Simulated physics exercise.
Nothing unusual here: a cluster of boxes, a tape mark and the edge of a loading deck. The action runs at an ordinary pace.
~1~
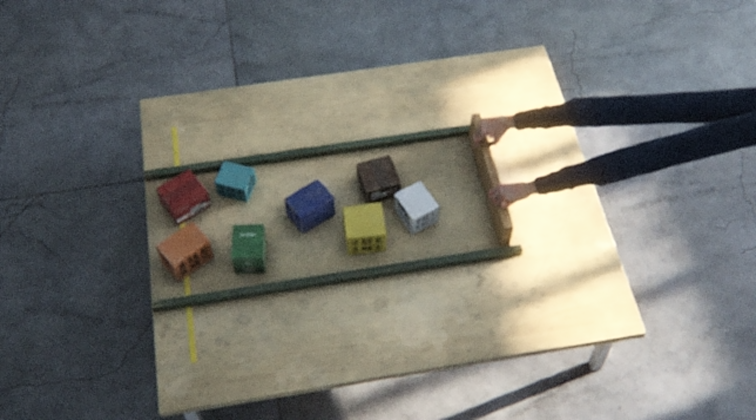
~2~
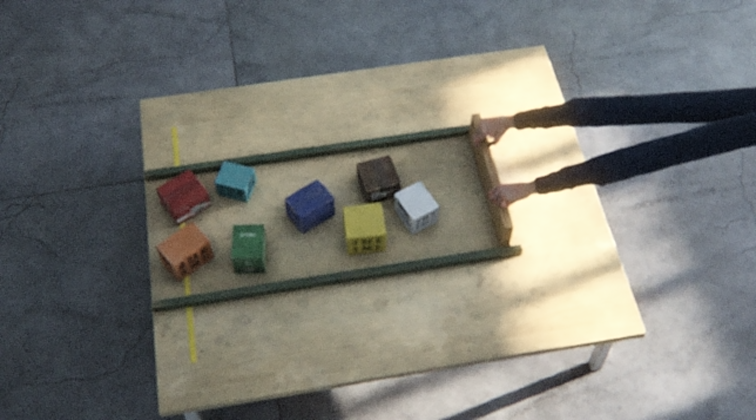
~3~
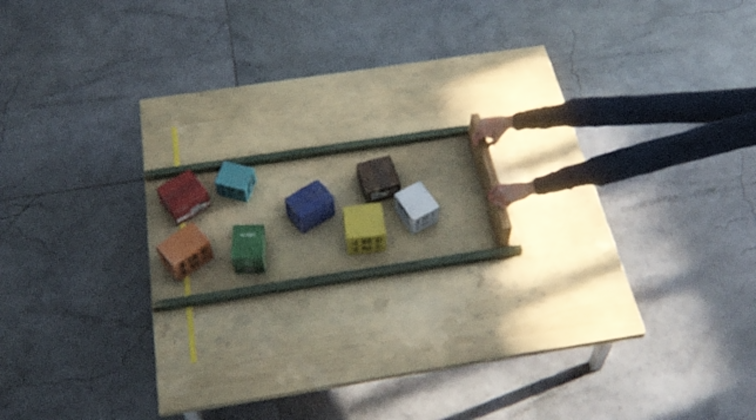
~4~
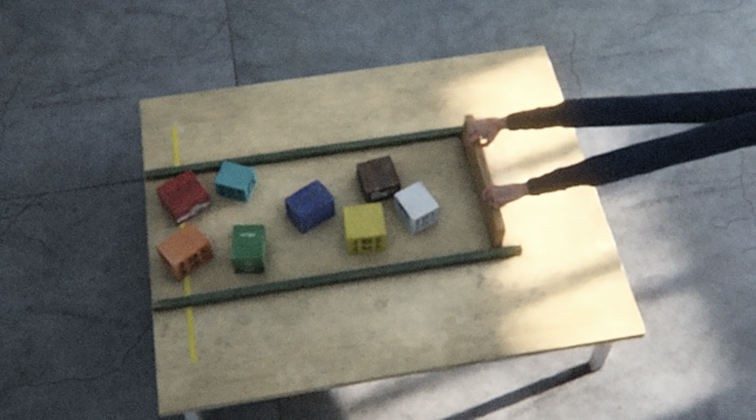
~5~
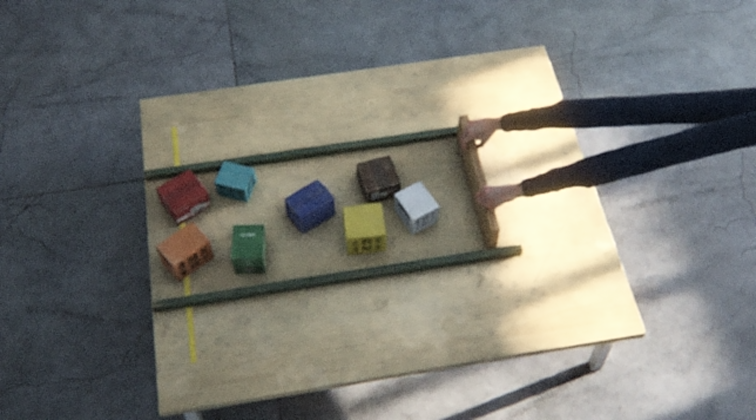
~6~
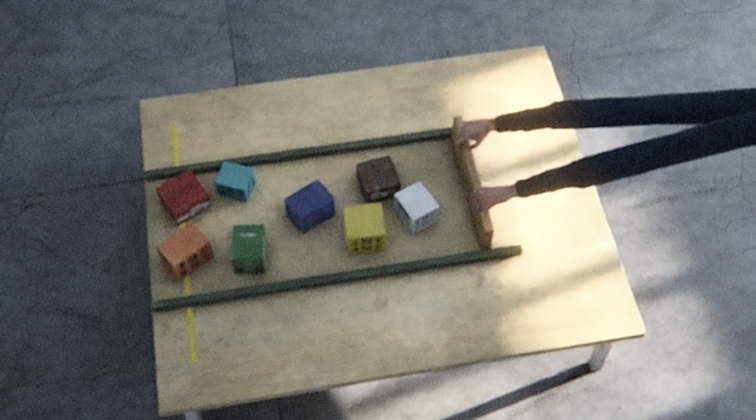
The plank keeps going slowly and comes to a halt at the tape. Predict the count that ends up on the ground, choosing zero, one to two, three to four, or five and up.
The count is five and up.
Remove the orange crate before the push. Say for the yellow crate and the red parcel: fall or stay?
Here's the picture: The yellow crate hangs on, and the red parcel is gone.
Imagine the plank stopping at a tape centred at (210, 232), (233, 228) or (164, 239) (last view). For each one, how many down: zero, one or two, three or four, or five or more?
Place one: One to two; place two: One or two; place three: More than four.
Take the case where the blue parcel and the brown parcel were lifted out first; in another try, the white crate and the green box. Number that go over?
You'd see 3 fallen, and 4 in the other try.
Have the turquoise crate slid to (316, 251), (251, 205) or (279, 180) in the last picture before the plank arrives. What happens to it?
Taking the places in order, it falls away, then falls away, then falls away.
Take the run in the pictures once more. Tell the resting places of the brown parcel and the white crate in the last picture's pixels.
About (162, 210), and about (167, 239).
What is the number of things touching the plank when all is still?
Count recorded: 3.
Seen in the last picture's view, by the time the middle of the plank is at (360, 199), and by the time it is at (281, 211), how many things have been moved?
The count is 4 at the first point and 7 at the second.
Early on, none off yet; orange crate at rest near (185, 252); red parcel at rest near (184, 197); turquoise crate at rest near (236, 182).
Finally, the number that fall off is five or more; lost, blue parcel, green box, turquoise crate, red parcel and orange crate.
